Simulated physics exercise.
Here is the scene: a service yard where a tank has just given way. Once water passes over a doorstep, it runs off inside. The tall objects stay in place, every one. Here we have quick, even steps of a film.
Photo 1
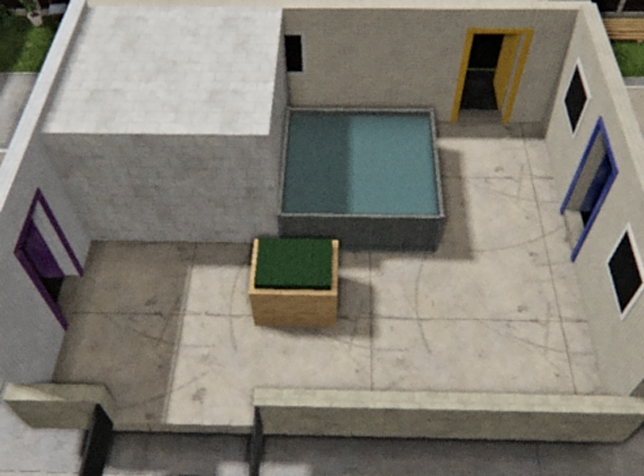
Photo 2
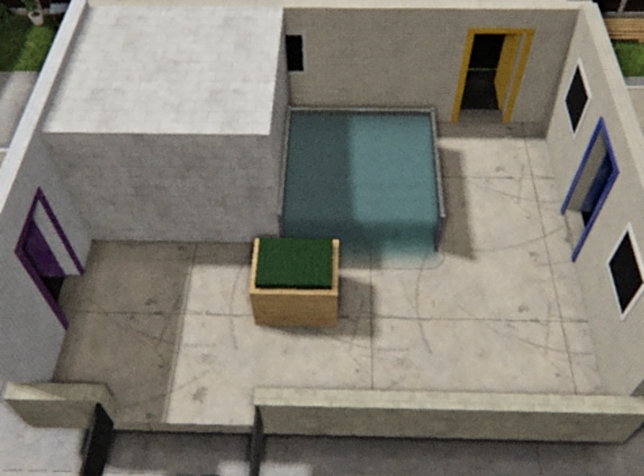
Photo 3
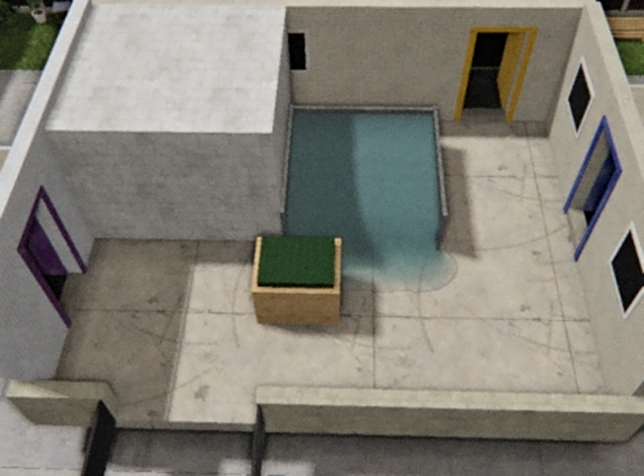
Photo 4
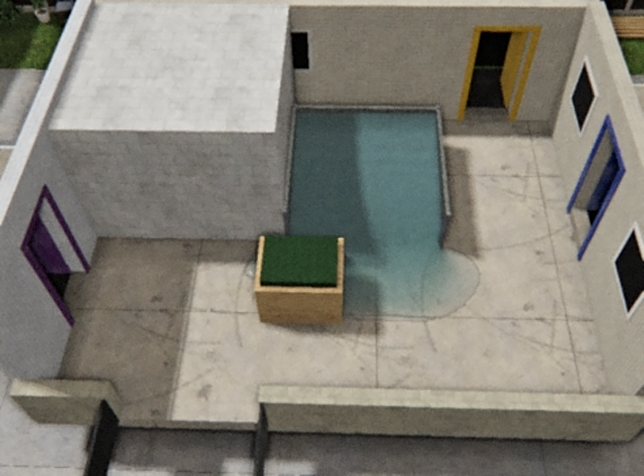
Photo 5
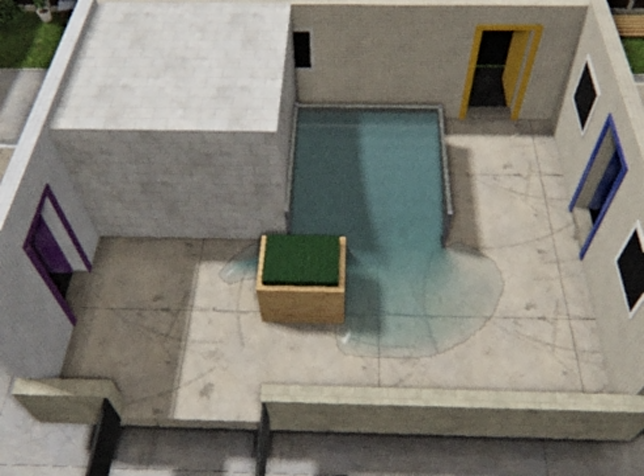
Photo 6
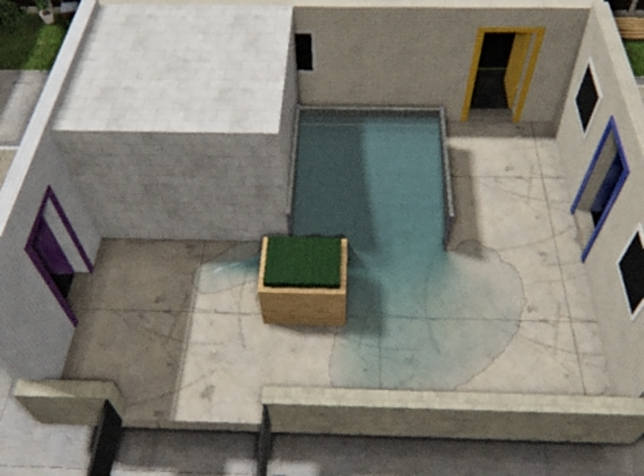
The clip opens on a walled yard with purple, yellow and blue doorways, where an open tank of still water stands behind a green-topped wooden box. The tank's front gives way, and water pours forward across the pale floor, spreading rightward, around the box to the left, and towards the low front wall.
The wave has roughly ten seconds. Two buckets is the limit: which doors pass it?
Blue door: Does not exceed it. Purple door: Exceeds it. Yellow door: Exceeds it.
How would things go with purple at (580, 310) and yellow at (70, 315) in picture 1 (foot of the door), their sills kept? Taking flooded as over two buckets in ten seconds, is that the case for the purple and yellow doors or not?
Result - the purple one exceeds the limit while the yellow one exceeds the limit.
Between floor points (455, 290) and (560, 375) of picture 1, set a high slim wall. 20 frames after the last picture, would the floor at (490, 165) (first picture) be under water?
Parched.
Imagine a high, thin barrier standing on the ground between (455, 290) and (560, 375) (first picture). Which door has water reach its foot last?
The yellow door.
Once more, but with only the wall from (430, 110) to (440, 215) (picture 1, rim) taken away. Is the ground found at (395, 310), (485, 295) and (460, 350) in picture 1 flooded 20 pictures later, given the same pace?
The first spot is spared, the second swamped, the third swamped.
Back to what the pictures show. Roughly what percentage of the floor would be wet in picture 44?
100 %, roughly.
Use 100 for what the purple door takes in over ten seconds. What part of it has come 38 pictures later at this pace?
About 75 per cent.
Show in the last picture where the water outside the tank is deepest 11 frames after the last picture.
Near (609, 418).
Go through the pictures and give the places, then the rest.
In the first picture, the open tank at (360, 162) is whole and still.
In the second picture, the front is at a hidden place, out from the gap at (360, 235).
In the third picture, water pours out at (362, 237) and has run to a hidden place.
In the fourth picture, the front is at (249, 269), out from the gap at (365, 237).
In the fifth picture, the front is at (225, 274), out from the gap at (367, 237).
In the sixth picture, the front is at (198, 278), out from the gap at (368, 239).
A moment on, water covers 45 % of the floor; the blue door not reached, the purple door not reached, the yellow door not reached.
Next, water covers 65 % of the floor; the blue door not reached, the purple door over two buckets in, the yellow door not reached.
Then, water covers 85 % of the floor; the blue door wet at the sill, nothing in, the purple door far over two buckets in, the yellow door not reached.
Later, water covers 100 % of the floor; the blue door wet at the sill, nothing in, the purple door far over two buckets in, the yellow door far over two buckets in.
In the end, water covers 100 % of the floor; the blue door wet at the sill, nothing in, the purple door far over two buckets in, the yellow door far over two buckets in.
